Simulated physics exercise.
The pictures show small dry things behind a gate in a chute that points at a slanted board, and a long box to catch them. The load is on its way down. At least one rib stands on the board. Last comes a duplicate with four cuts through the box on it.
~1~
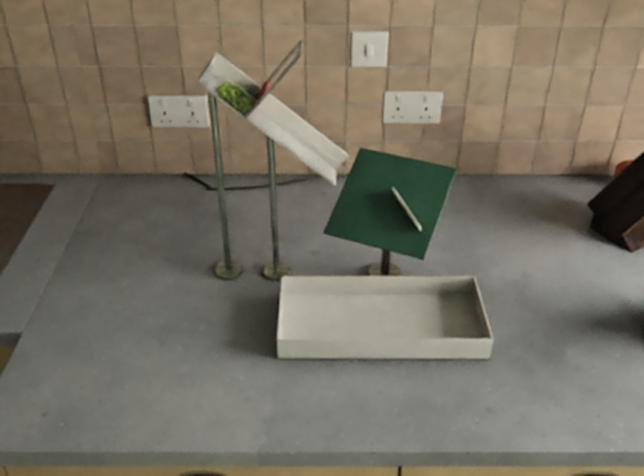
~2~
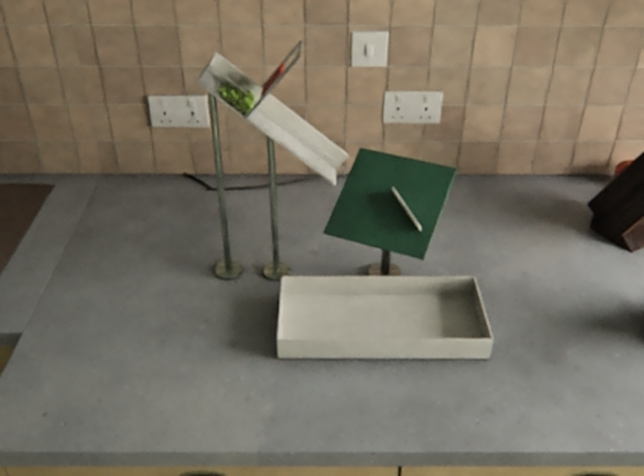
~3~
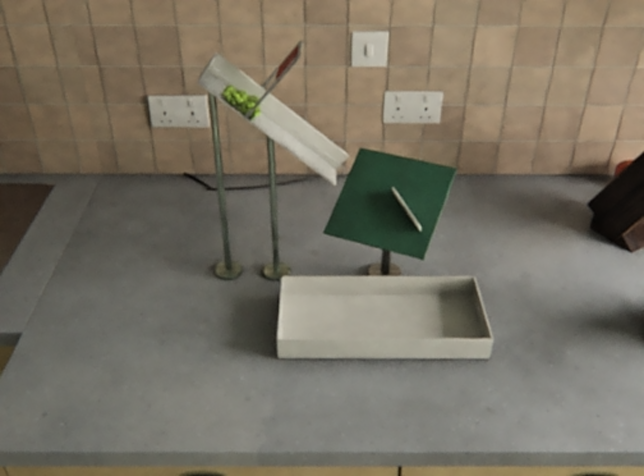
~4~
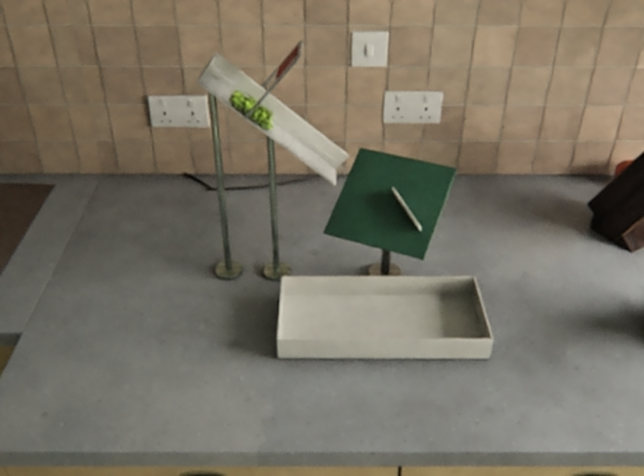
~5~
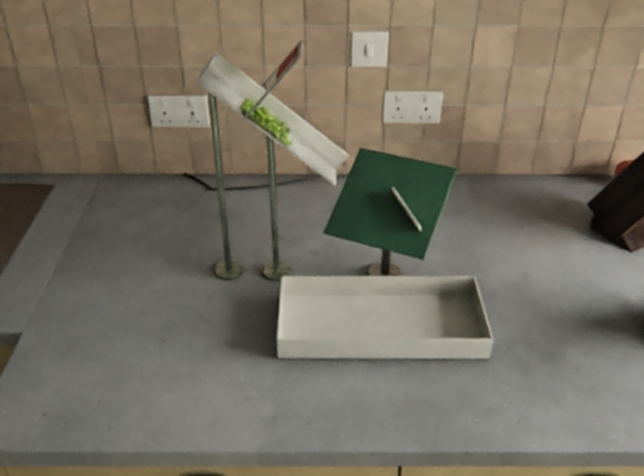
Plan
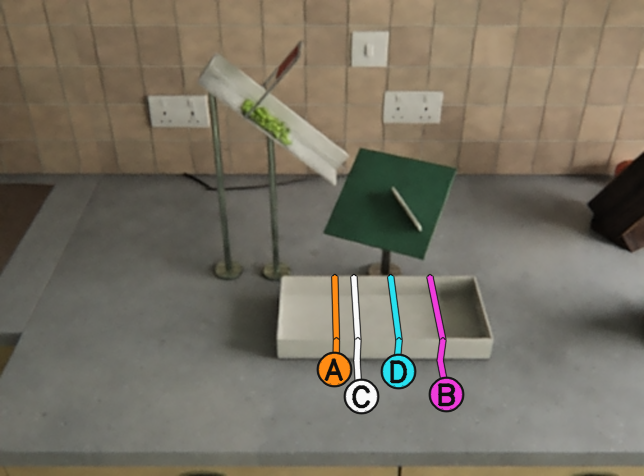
A pale, sloping chute on two thin metal posts holds a small heap of bright green pieces near its upper left end, seen from slightly above on a grey worktop against beige wall tiles. To its right, a tilted dark green board carries one light rib, with an empty off-white box in front. The reddish flap swings up and the green pieces slide partway down the chute, spreading out, while the view stays still.
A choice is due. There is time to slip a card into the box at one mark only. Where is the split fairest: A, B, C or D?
Choose D.
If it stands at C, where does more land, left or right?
The right side.
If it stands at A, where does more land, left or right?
Right.
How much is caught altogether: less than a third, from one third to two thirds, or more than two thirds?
More than two thirds.
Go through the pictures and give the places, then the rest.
Load behind the gate (238, 98), dried peas; lip of the chute (335, 177), sloping fairly steeply, in the first picture.
Middle of the board (390, 200), tilted fairly steeply; middle of its low edge (372, 246); of its high edge (407, 157), in the second picture.
Front corners of the box (278, 339) and (493, 339), empty; front of the load (259, 113), in the third picture.
Middle of the load (255, 108); its front (271, 126), roughly a quarter of the way to the lip; rib from (393, 187) to (419, 226), in the fourth picture.
Middle of the load (265, 121); its front (290, 142), roughly half of the way to the lip, in the fifth picture.
On the marked copy, line A crosses the front rim at (336, 339); line B crosses the front rim at (442, 339); line C crosses the front rim at (357, 339); line D crosses the front rim at (398, 339).
If A is chosen, of what is caught, about a tenth on the left of the divider, almost all on the right.
If B is chosen, of what is caught, the larger part on the left of the divider, about a tenth on the right.
If C is chosen, of what is caught, about a tenth on the left of the divider, the larger part on the right.
If D is chosen, of what is caught, roughly half on the left of the divider, roughly half on the right.
